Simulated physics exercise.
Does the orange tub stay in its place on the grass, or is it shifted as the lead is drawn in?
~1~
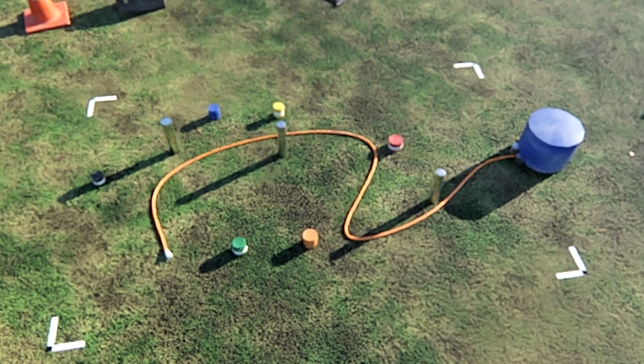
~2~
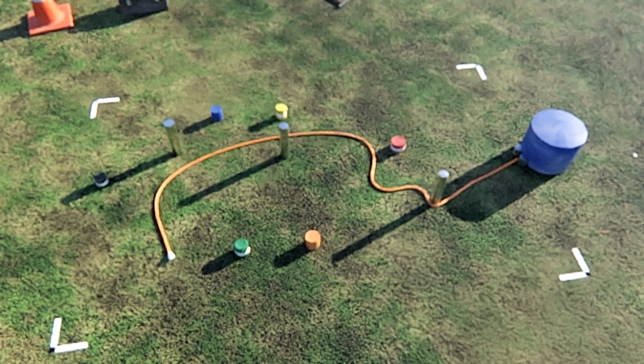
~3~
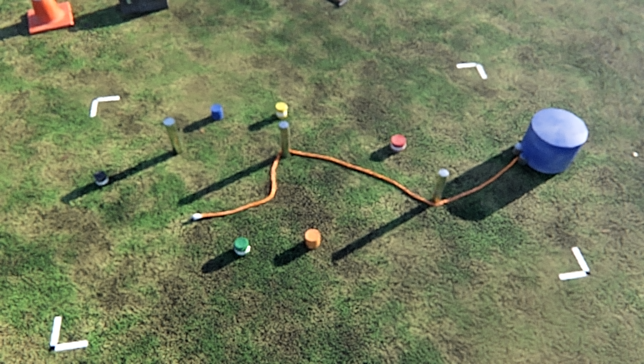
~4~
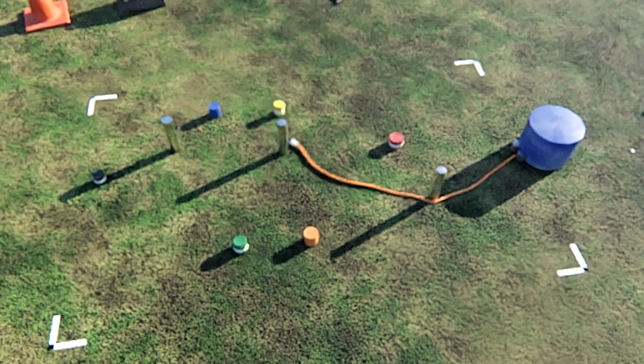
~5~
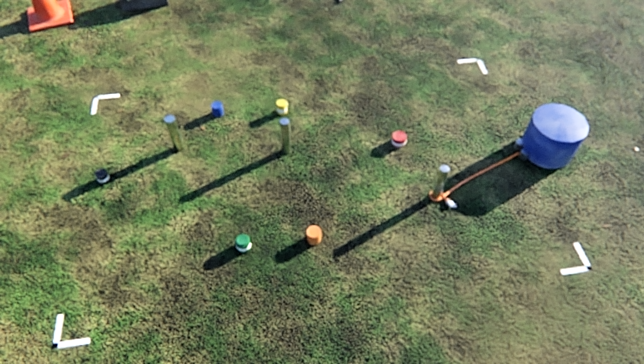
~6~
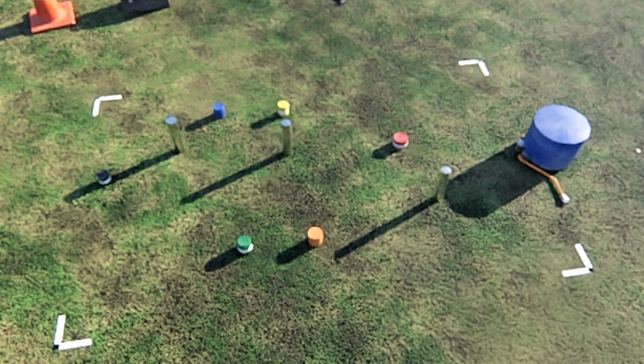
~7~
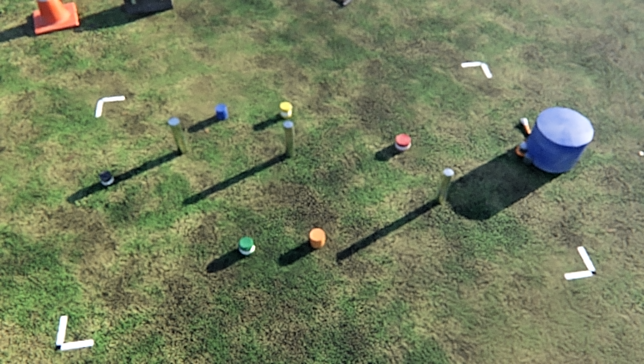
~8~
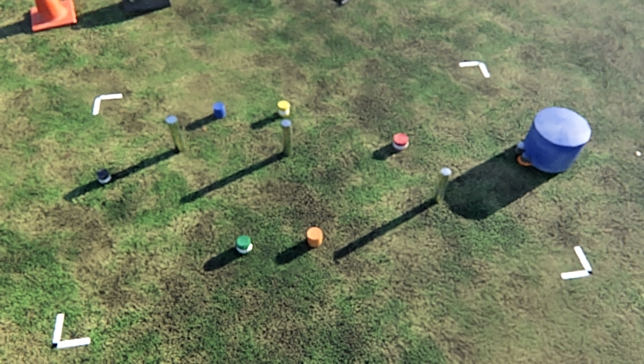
The orange tub stays in its place, still standing beside the green jar once the lead has been drawn in to the reel.
